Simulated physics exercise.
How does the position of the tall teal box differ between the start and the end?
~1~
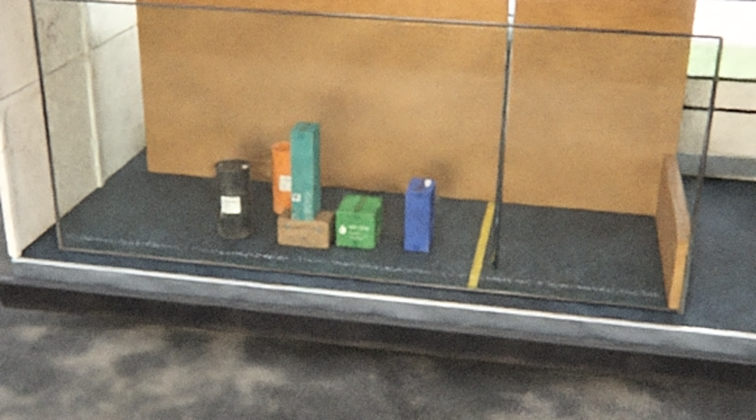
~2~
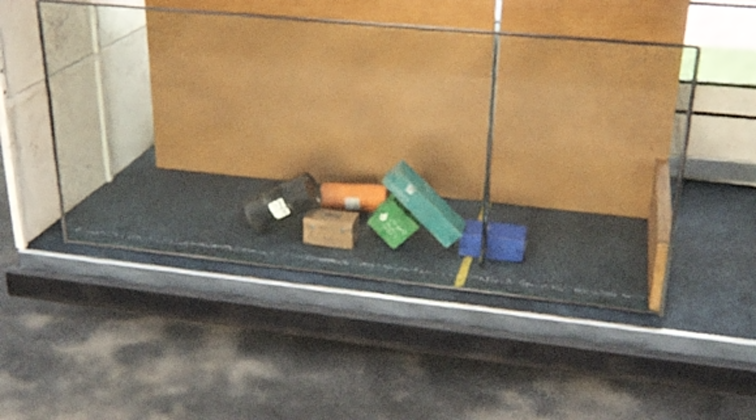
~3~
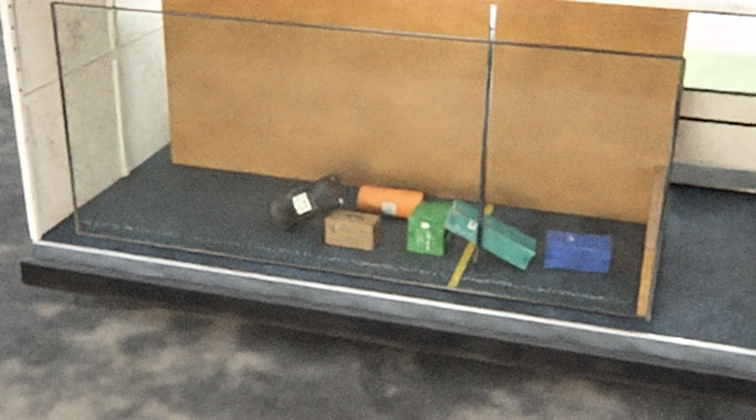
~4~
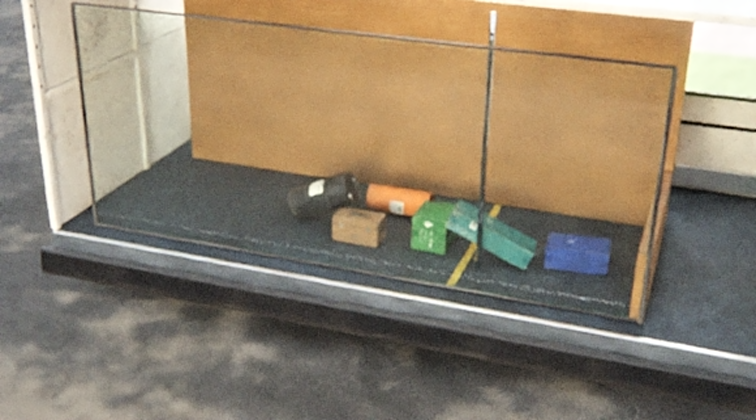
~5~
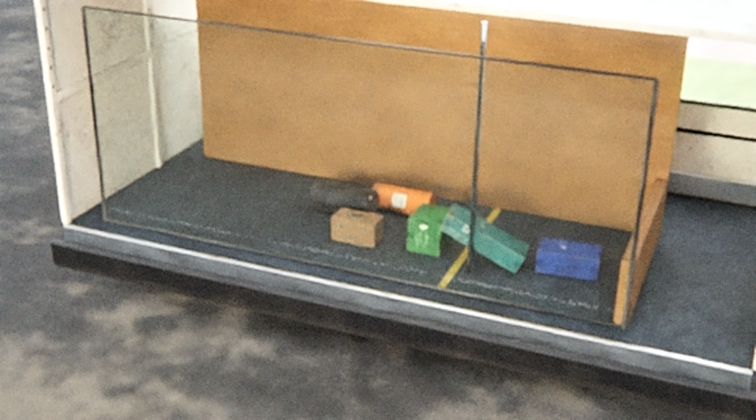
At the start the tall teal box stands upright, and by the end it is lying on its side.
